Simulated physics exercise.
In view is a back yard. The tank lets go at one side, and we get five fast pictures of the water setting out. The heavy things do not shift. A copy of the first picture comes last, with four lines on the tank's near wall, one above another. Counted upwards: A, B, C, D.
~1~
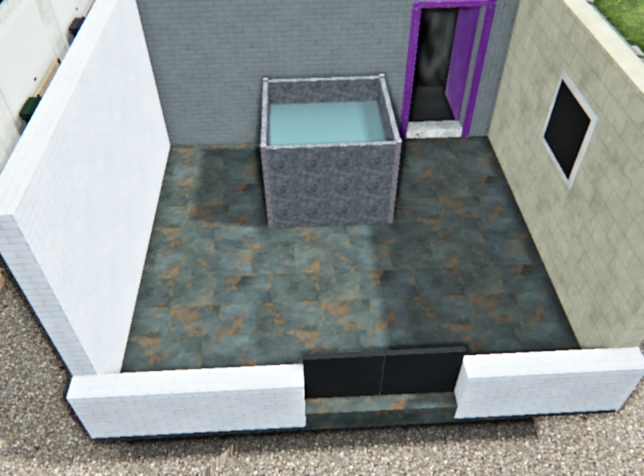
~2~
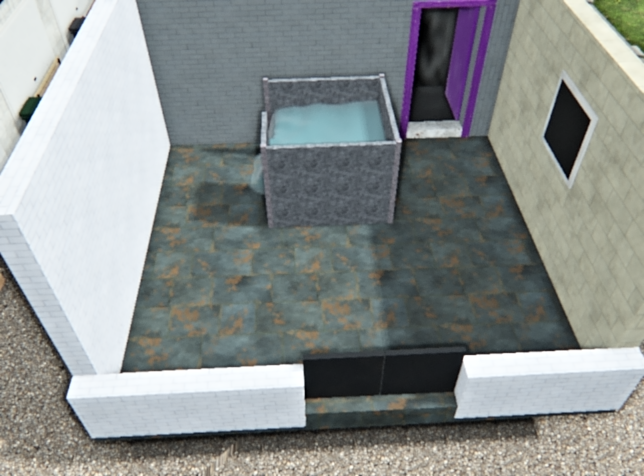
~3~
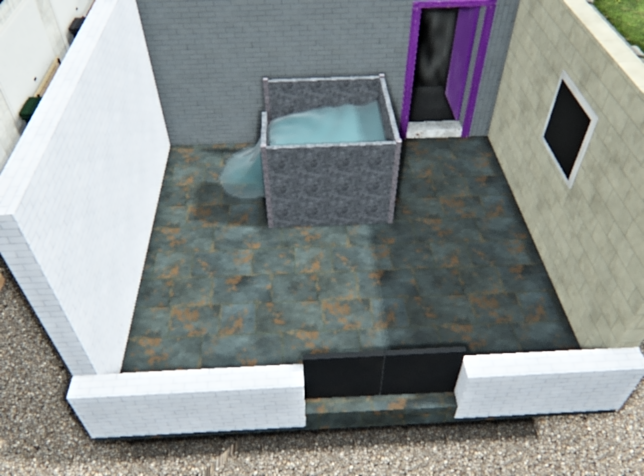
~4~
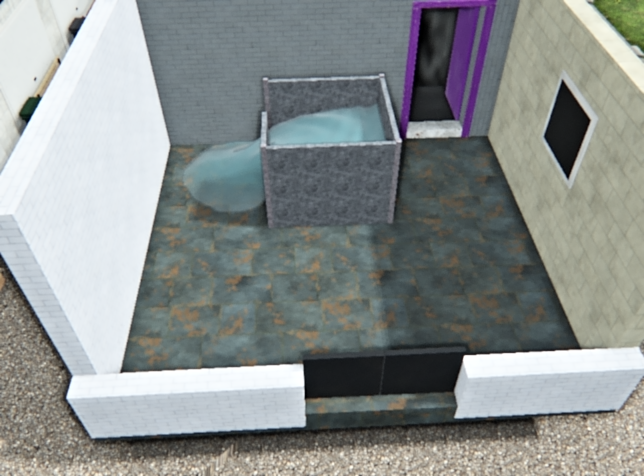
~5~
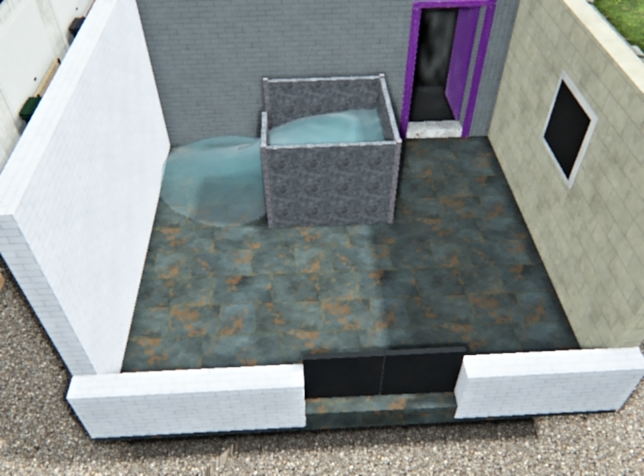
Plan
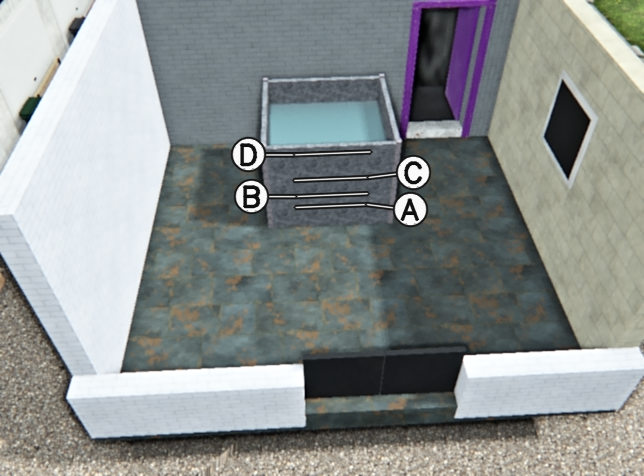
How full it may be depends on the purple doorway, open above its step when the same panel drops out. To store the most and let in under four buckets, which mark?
It is C.
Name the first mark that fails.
The answer is D.
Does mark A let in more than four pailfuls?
No, that is safe.
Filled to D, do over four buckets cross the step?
Yes.
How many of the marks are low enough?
Three of the four.
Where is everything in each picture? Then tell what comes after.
Water in the tank at rest, its middle at (327, 132); foot of the purple doorway at (433, 137); shut gate at (383, 358), in the first picture.
Water covers 1 % of the ground, its front hidden from here, in the second picture.
In the third picture, 3 % of the ground under water, visible out to (227, 183).
In the fourth picture, 8 % of the ground under water, visible out to (189, 169).
In the fifth picture, 13 % of the ground under water, visible out to (168, 157).
In white, A at (331, 206); B at (331, 195); C at (331, 178); D at (331, 153); from the bottom up A, B, C, D.
Choosing A, nothing gets over.
Choosing B, nothing gets over.
Choosing C, a splash gets over, under a bucket.
Choosing D, about 10 bucketfuls get in.
